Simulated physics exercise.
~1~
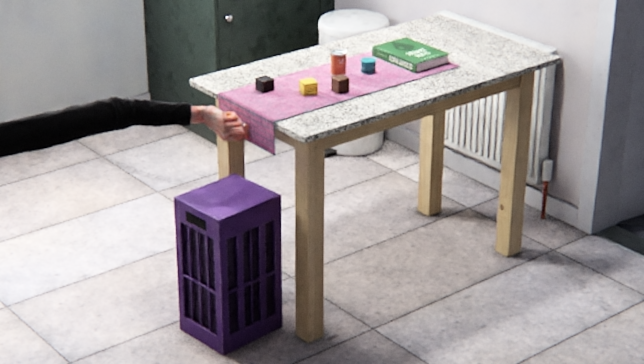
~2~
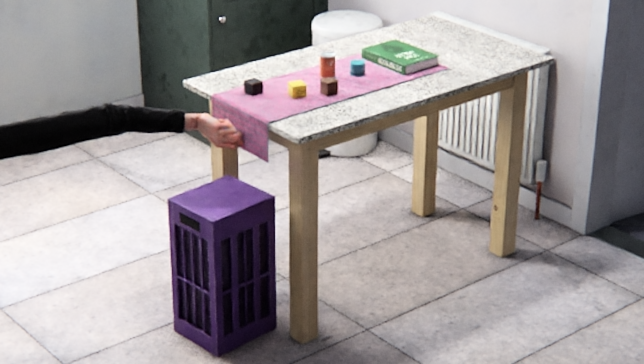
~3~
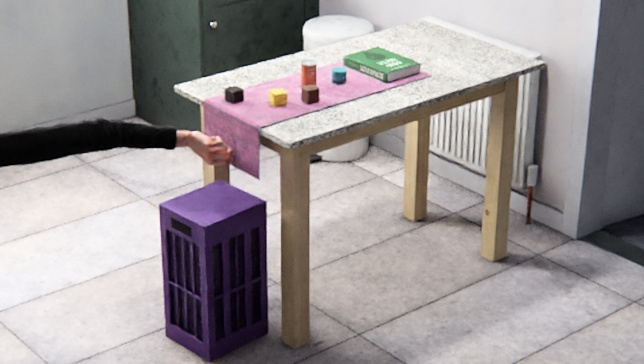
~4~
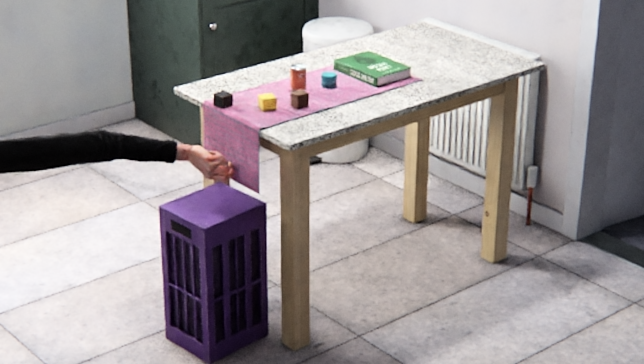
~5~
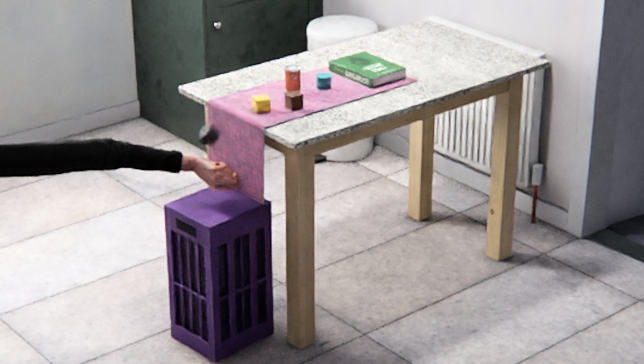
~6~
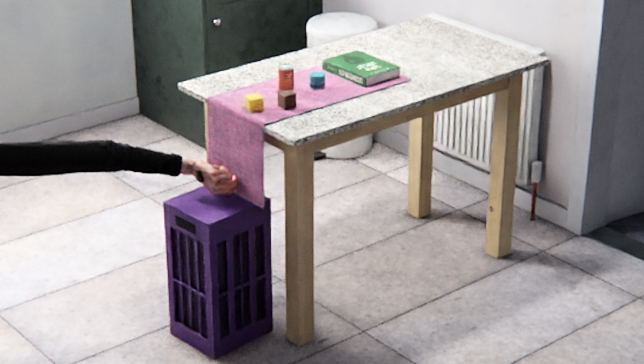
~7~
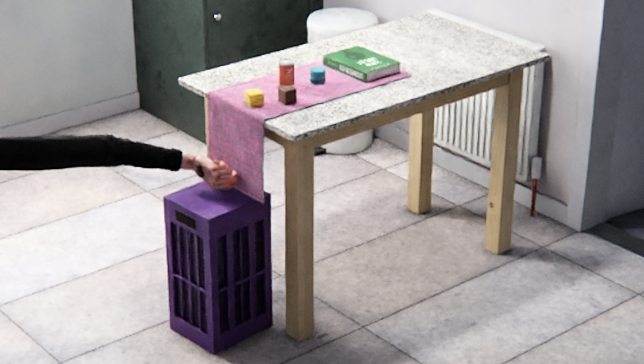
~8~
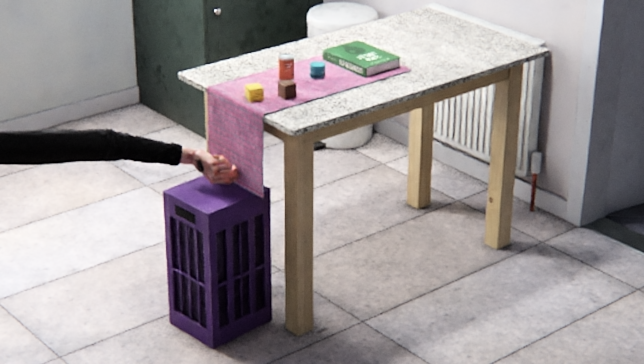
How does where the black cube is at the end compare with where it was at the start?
At the start the black cube sat on the pink runner near the left end of the table. By the end it was no longer on the tabletop, having gone over the left edge and down by the hand.
In a room with a tiled floor, a hand pulled a pink runner down over the table's left end toward a purple crate, drawing the objects along until the black cube tipped off, while the others and the green book stayed on top.
